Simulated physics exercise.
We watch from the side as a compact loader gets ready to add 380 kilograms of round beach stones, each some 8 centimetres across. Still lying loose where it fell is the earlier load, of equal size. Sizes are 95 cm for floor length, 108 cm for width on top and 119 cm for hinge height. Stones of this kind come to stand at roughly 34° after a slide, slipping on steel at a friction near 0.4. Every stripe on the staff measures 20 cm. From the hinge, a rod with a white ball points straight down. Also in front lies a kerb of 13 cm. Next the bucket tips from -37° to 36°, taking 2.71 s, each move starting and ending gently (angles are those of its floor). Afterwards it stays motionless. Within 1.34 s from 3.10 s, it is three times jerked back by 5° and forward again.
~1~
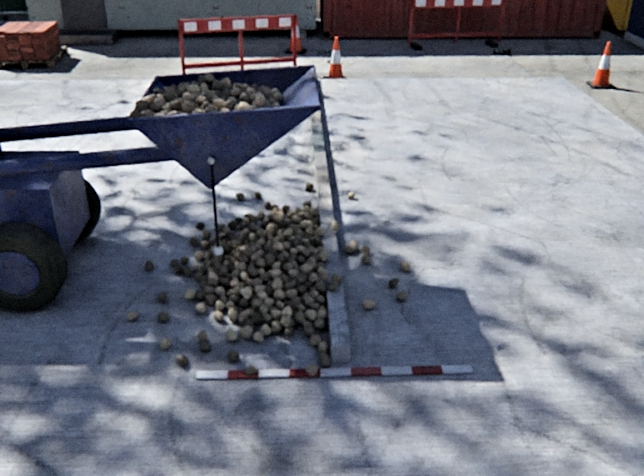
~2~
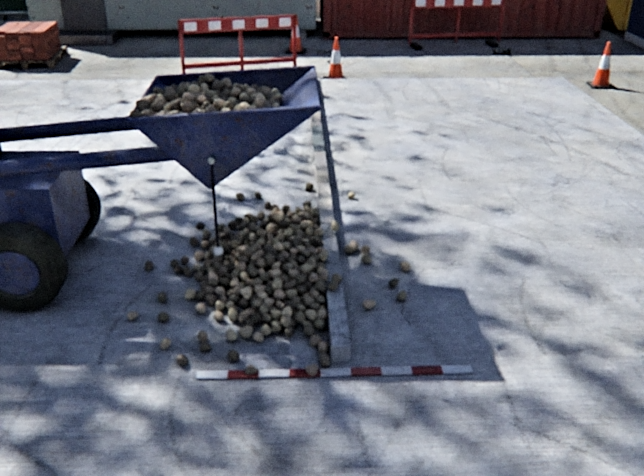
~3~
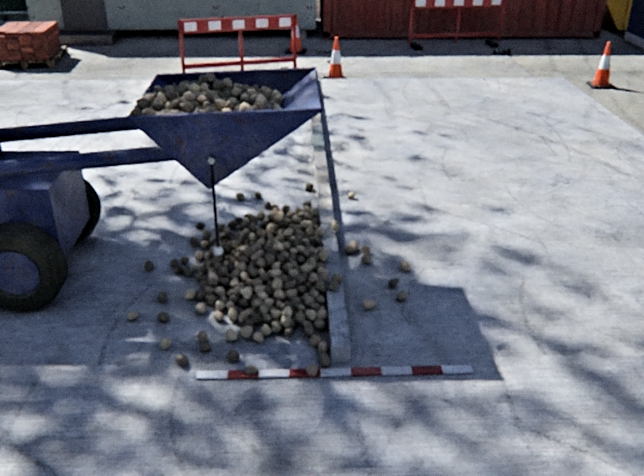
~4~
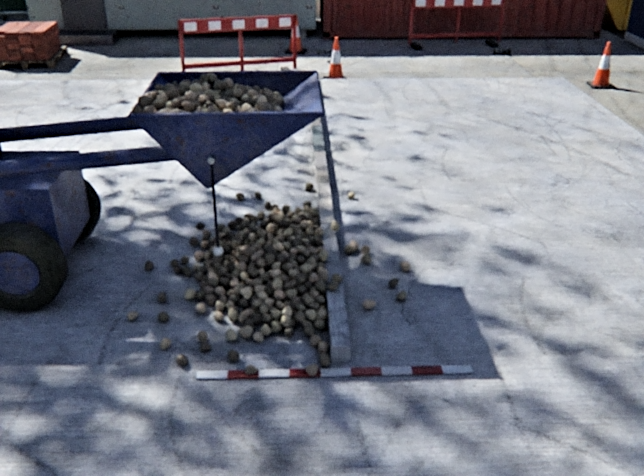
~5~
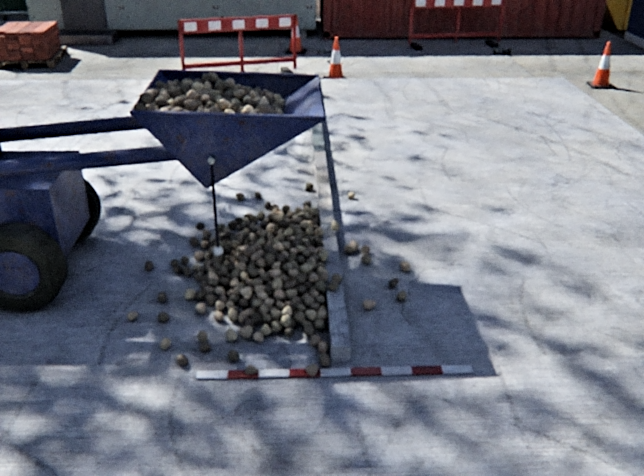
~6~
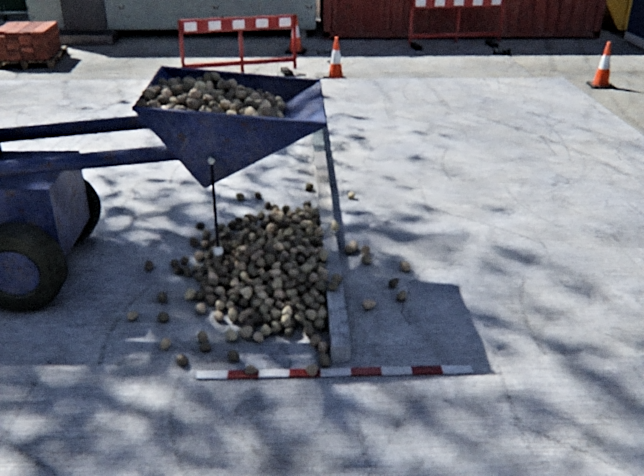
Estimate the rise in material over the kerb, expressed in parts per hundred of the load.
Close to 86 parts in a hundred.
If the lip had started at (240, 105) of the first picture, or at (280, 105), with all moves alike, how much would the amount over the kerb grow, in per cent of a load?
Some 10 percent, and then 50 percent.
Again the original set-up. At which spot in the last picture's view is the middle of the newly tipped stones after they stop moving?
I'd put their centre close to (378, 257).
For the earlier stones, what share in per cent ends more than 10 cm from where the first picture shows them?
Close to 0 in a hundred of them.
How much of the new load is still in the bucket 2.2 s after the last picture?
10 %.
Then, 1.4 s after the last picture the floor is at 25°; in per cent of one load, 90 in the bucket, 107 on this side of the kerb, 3 over the kerb; the foremost stones are at (375, 259).
Then, 2.2 s after the last picture the floor is at 36°; in per cent of one load, 10 in the bucket, 128 on this side of the kerb, 62 over the kerb; the foremost stones are at (440, 251).
Then, 4.3 s after the last picture the floor is at 36°; in per cent of one load, 0 in the bucket, 113 on this side of the kerb, 87 over the kerb; the foremost stones are at (505, 255).
Then, 6.9 s after the last picture the floor is at 36°; in per cent of one load, 0 in the bucket, 113 on this side of the kerb, 87 over the kerb; the foremost stones are at (505, 255). Net gain over the kerb, 86.
